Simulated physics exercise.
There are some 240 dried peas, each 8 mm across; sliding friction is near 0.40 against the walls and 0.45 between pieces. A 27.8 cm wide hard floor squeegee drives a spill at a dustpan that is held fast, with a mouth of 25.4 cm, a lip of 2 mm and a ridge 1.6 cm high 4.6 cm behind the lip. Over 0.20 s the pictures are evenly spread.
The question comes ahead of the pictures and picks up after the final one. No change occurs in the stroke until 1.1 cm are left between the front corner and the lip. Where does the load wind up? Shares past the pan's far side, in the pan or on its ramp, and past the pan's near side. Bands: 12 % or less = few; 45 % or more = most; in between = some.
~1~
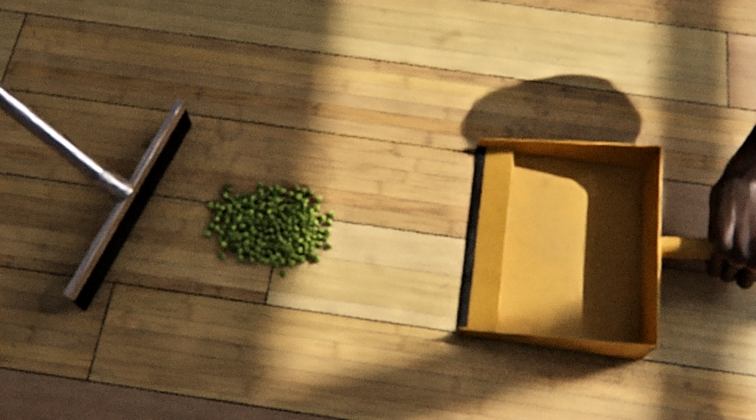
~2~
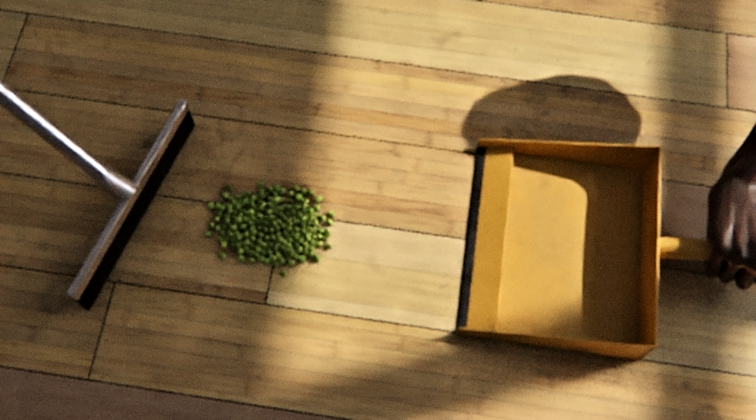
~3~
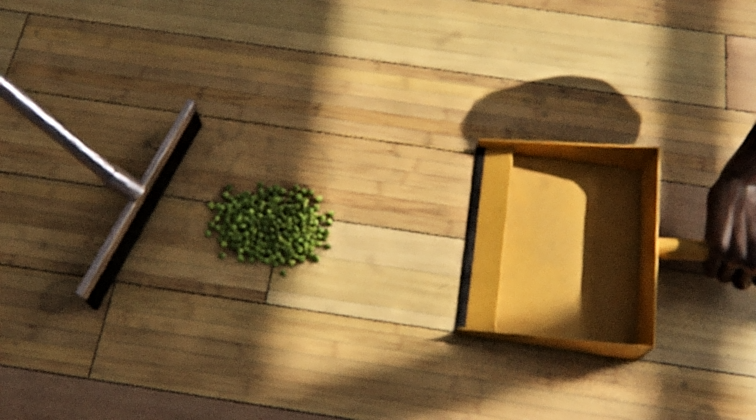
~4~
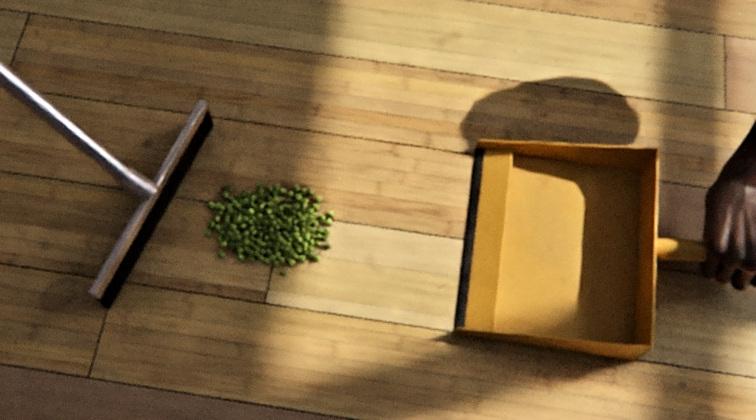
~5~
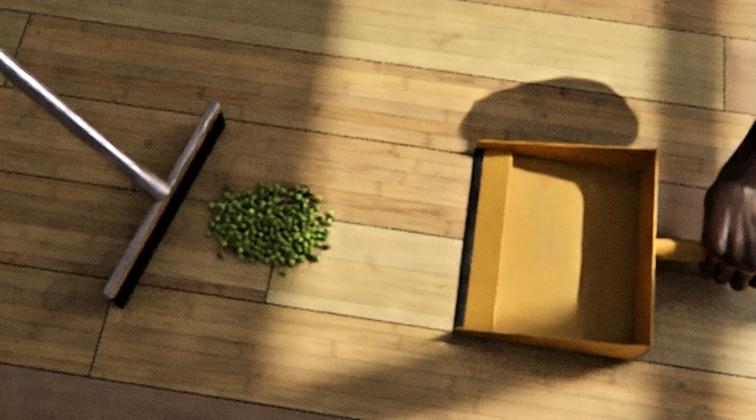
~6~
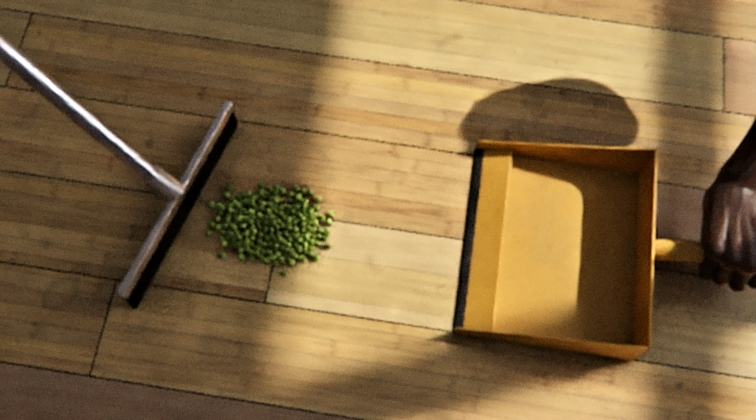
Shares - far side: Few; pan: Few; near side: Some.
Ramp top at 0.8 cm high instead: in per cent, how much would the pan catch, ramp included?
That would give something like 5 per cent.
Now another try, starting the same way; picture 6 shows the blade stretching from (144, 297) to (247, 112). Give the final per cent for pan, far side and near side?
Final per cent - pan 10, far 0, near 20.
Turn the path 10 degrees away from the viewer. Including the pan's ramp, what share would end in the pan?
Then about 0 per cent.
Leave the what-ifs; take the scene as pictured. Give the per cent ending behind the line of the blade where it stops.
Roughly 5 percent of it.
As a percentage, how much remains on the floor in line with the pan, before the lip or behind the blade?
Roughly 80 percent.
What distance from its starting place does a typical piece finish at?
About 22 cm.
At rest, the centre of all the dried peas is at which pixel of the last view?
Near (443, 259).
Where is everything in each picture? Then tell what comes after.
The first picture shows blade from (71, 295) to (181, 107), moved 0.0 cm, 0 of the pieces shifted so far; middle of the pieces at (269, 224); pan at (570, 250).
The second picture shows blade from (75, 295) to (184, 107), moved 0.3 cm, 0 of the pieces shifted so far; middle of the pieces at (269, 224).
The third picture shows blade from (83, 294) to (192, 107), moved 1.2 cm, 0 of the pieces shifted so far; middle of the pieces at (269, 224).
The fourth picture shows blade from (97, 294) to (204, 107), moved 2.7 cm, 0 of the pieces shifted so far; middle of the pieces at (269, 224).
The fifth picture shows blade from (110, 293) to (216, 108), moved 4.3 cm, 0 of the pieces shifted so far; middle of the pieces at (269, 224).
The sixth picture shows blade from (124, 293) to (229, 108), moved 5.8 cm, 0 of the pieces shifted so far; middle of the pieces at (269, 224); pan at (565, 252).
Then, 0.39 s after the last picture, middle of the blade 21 cm from the lip; 0 % over the lip, far side 0 %, near side 0 %.
Then, 0.64 s after the last picture, middle of the blade 11 cm from the lip; 0 % over the lip, far side 0 %, near side 10 %.
Then, 1.01 s after the last picture, middle of the blade 5 cm from the lip; 5 % over the lip, far side 0 %, near side 15 %.
In the end, far side 0 %, pan 5 %, near side 15 %, in front of the lip or behind the blade 80 %.
